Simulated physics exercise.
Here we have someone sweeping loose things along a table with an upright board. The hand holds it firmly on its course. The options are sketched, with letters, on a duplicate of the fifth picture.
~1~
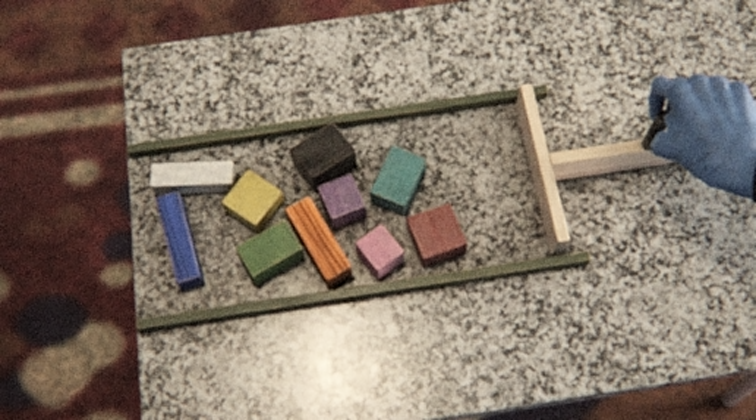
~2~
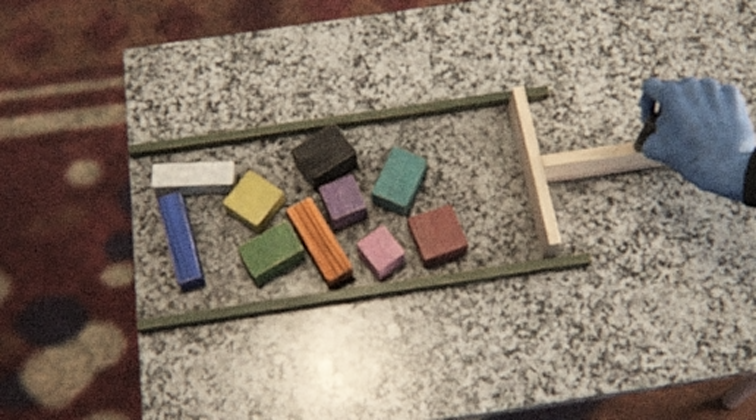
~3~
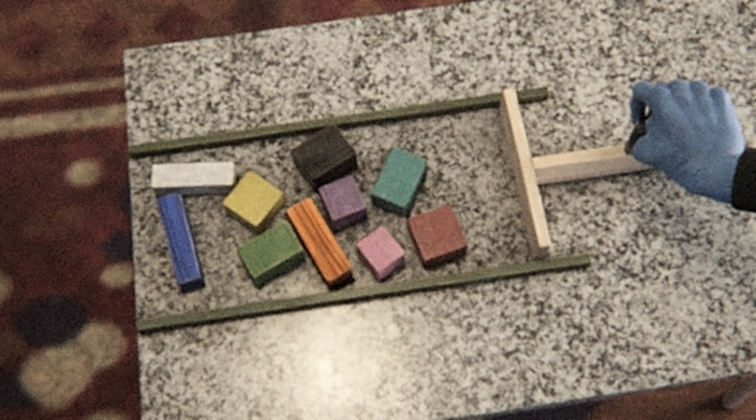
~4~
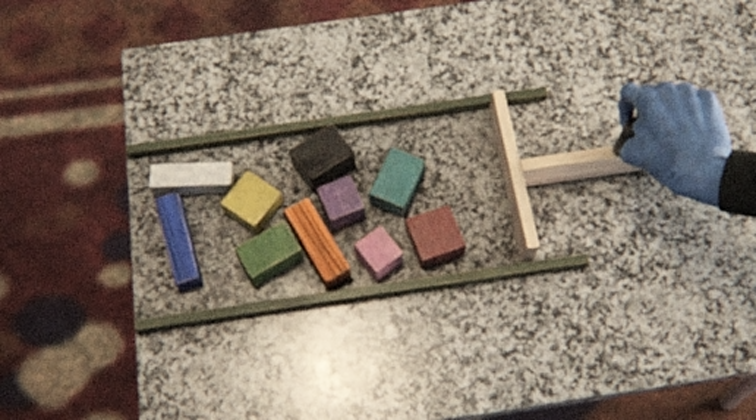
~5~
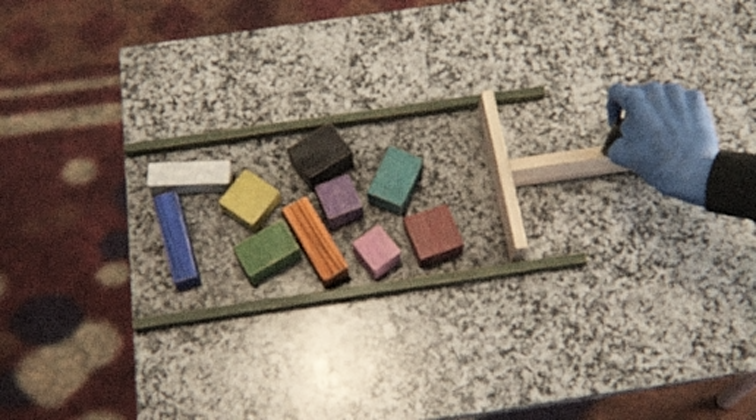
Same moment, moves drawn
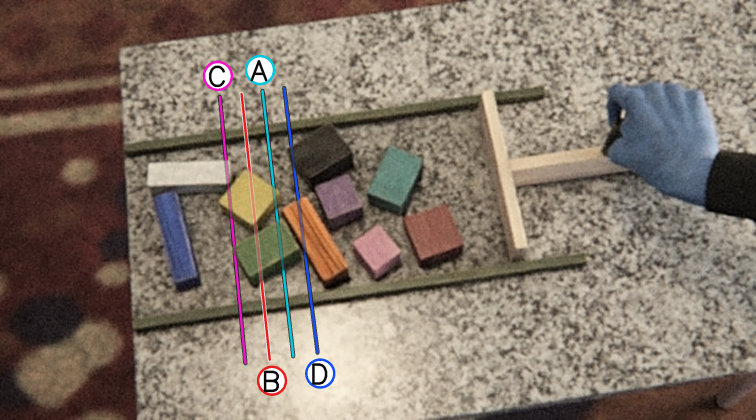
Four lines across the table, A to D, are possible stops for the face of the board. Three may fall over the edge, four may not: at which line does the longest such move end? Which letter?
At C, and not beyond.
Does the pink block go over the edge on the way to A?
No.
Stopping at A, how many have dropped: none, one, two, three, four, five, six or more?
One.
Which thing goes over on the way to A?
The blue stick goes over.
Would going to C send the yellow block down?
No.
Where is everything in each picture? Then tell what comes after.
Green block (271, 253); white bar (194, 178); orange stick (319, 243), in the first frame.
Board (536, 162); red block (437, 236), in the second frame.
Board (527, 164); yellow block (254, 203), in the third frame.
Board (515, 166); pink block (379, 254), in the fourth frame.
Board (504, 166); black block (321, 157); green block (267, 253); white bar (191, 178), in the fifth frame.
On the marked copy, A at (277, 216); B at (255, 219); C at (232, 222); D at (300, 213).
With C. Early on, board (406, 180); pink block (345, 253); red block (384, 242).
Further on, board (308, 194); blue stick (131, 240); green block (171, 256).
At the end, board (231, 205); blue stick over the edge; green block over the edge; two fallen.
As for the rest, A is within the limit but short; B is within the limit but short; D is within the limit but short.
